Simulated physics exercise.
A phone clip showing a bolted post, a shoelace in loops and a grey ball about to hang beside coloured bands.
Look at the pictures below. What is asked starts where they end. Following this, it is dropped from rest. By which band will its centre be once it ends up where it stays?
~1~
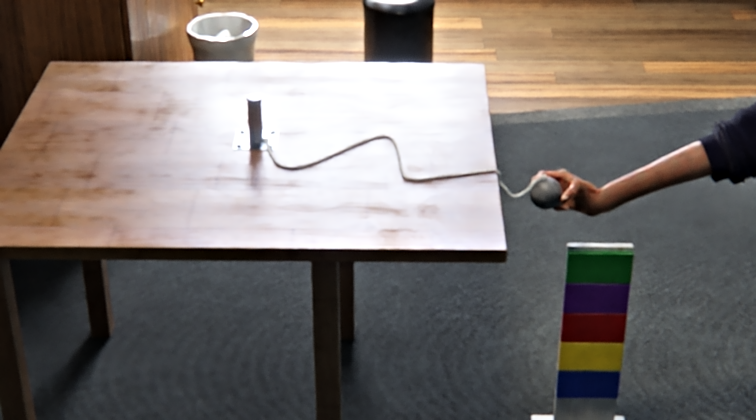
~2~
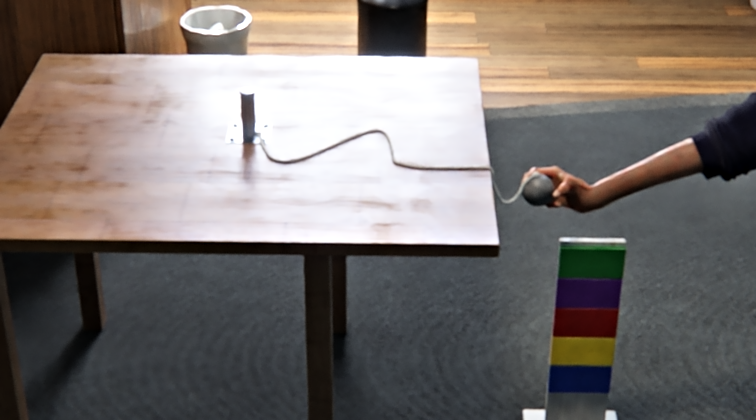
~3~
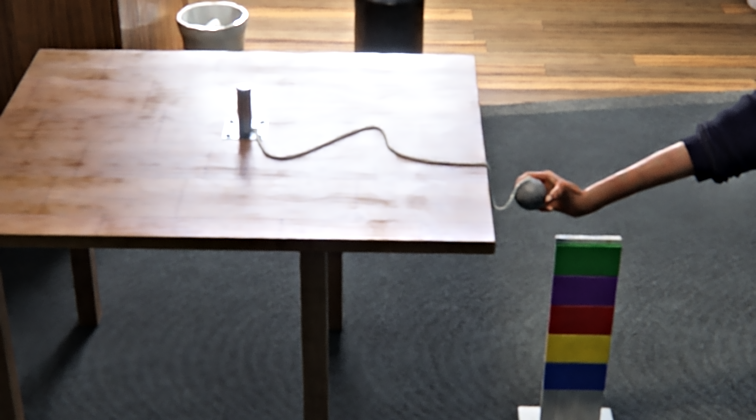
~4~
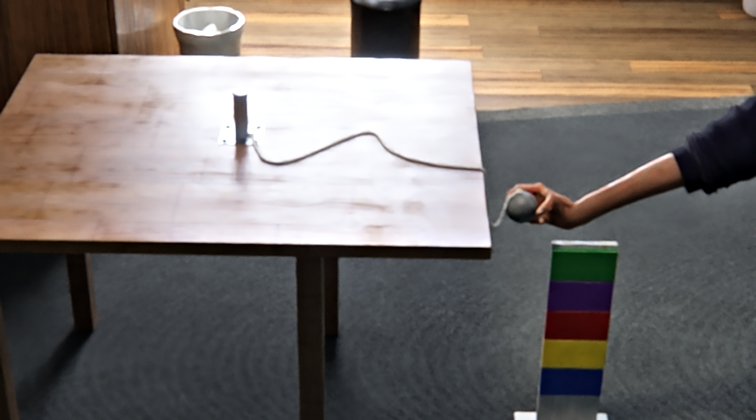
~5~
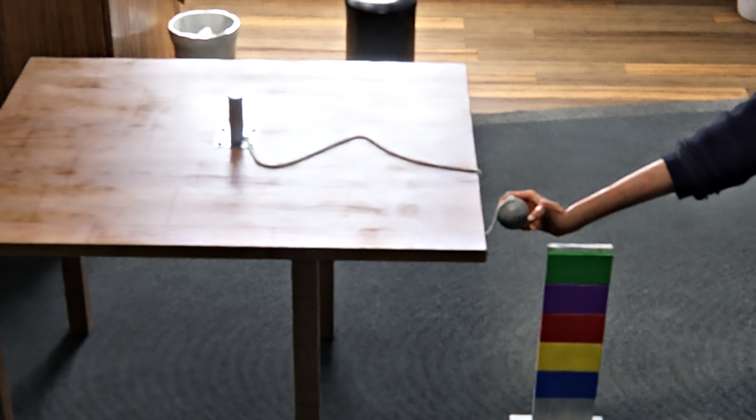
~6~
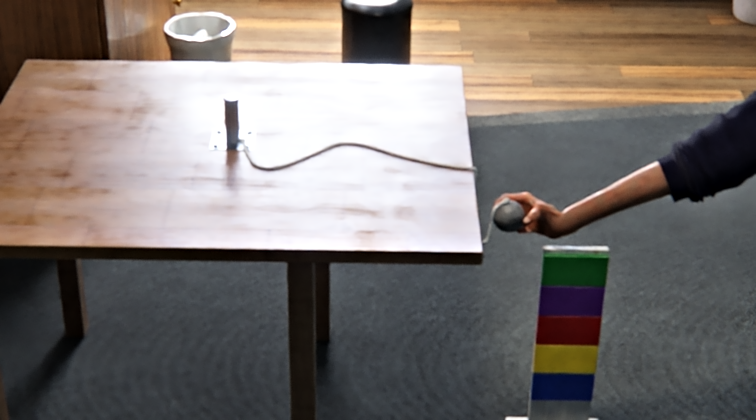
By the yellow band.
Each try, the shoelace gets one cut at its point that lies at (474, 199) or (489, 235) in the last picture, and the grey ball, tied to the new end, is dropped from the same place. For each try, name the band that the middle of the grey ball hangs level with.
Results, first to last: Green; red.
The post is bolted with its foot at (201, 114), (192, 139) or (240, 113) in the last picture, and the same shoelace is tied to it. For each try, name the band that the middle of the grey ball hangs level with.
The first case gives red, the second red and the third yellow.
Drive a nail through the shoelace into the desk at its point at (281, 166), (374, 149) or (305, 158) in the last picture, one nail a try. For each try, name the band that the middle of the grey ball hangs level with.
First try red, second try purple, third try red.
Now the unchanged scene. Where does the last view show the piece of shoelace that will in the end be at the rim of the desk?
About (404, 157).
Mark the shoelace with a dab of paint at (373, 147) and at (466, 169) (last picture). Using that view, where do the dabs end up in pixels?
Roughly (436, 153) for the first and (471, 215) for the second.
A little later, ball near (485, 341); level with red.
Next, ball near (435, 339); level with yellow.
Later still, ball near (477, 349); level with yellow.
When it is over, ball near (459, 345); level with yellow. The yellow one.
